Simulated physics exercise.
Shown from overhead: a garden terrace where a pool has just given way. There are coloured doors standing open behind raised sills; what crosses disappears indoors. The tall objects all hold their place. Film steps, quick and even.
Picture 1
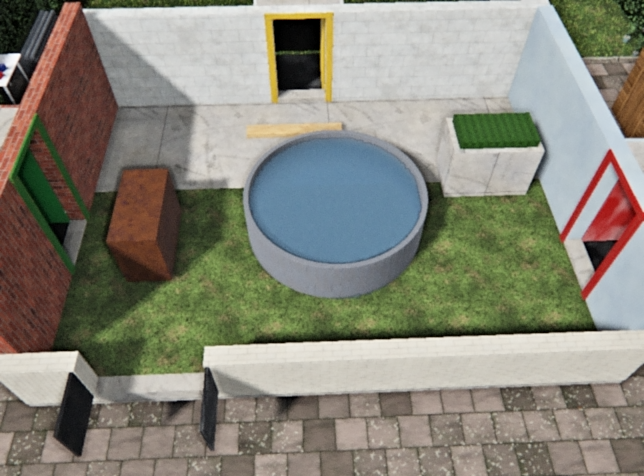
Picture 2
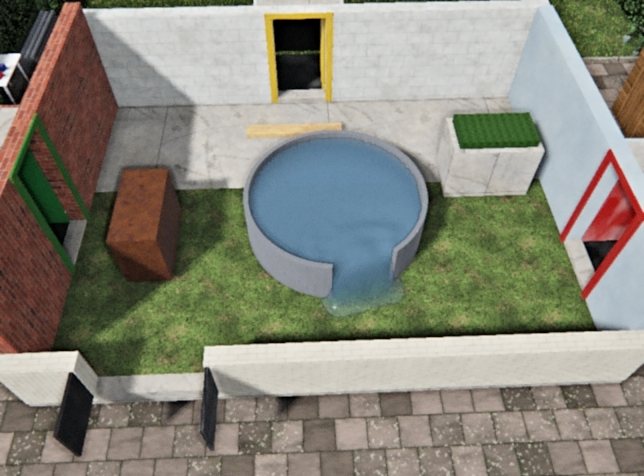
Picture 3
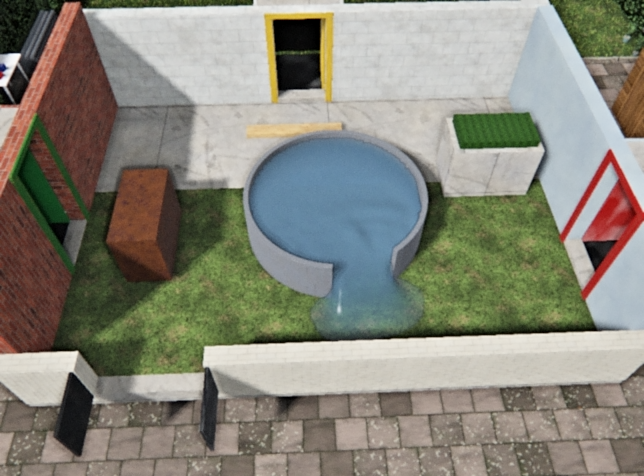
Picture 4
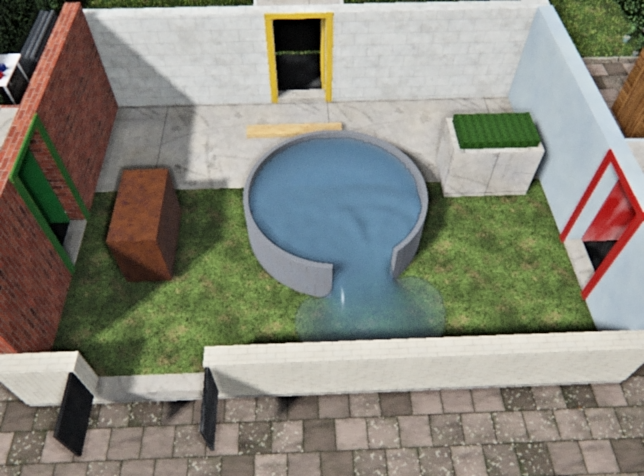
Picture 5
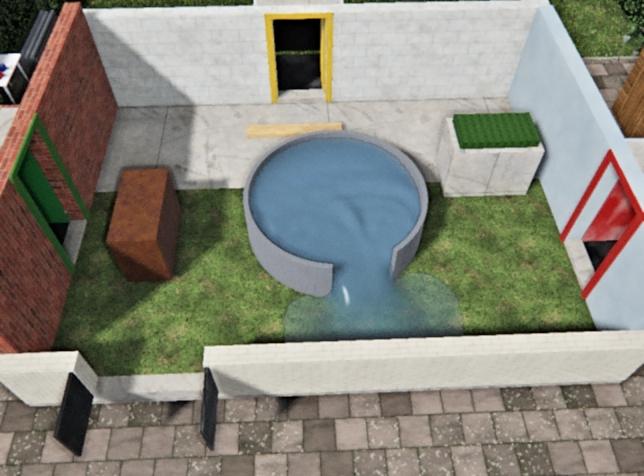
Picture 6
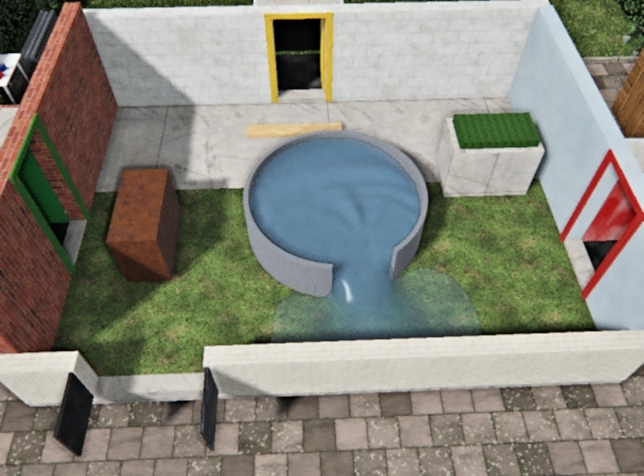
A walled garden terrace of grass and pale paving is seen from above, with cobbles outside the low front wall. A round grey pool sits in the middle, a rusty brown block at left, a white box with a green top at right, and green, yellow and red doorways around. The pool's front opens and water pours out, spreading sideways over the grass by the front wall, while the view stays still.
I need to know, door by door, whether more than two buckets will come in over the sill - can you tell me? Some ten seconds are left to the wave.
The red door will go over two buckets, the yellow door will keep to two buckets, the green door will keep to two buckets.
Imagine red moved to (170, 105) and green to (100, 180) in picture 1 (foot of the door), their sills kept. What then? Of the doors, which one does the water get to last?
Answer: The red-painted one.
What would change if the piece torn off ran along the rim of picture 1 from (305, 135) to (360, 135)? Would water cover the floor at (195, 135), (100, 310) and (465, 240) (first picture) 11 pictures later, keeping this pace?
Taking each in turn, they come out watered, kept dry, kept dry.
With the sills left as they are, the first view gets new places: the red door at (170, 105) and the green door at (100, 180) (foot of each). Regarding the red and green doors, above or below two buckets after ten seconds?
In short: Red door stays within it; green door stays within it.
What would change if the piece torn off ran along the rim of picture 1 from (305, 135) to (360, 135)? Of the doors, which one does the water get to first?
It's the yellow-painted one.
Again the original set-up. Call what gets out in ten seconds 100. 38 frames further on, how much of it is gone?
My reading is about 50 per cent.
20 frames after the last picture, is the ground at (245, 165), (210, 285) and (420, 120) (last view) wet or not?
Taking them as listed, they are spared, waterlogged and spared.
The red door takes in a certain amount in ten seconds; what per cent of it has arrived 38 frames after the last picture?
Close to 65 out of every hundred.
A moment on, water covers 15 % of the floor; the red door not reached, the yellow door not reached, the green door not reached.
Next, water covers 30 % of the floor; the red door wet at the sill, nothing in, the yellow door not reached, the green door not reached.
Then, water covers 50 % of the floor; the red door over two buckets in, the yellow door not reached, the green door not reached.
Later, water covers 75 % of the floor; the red door far over two buckets in, the yellow door not reached, the green door wet at the sill, nothing in.
In the end, water covers 95 % of the floor; the red door far over two buckets in, the yellow door wet at the sill, nothing in, the green door under two buckets in.
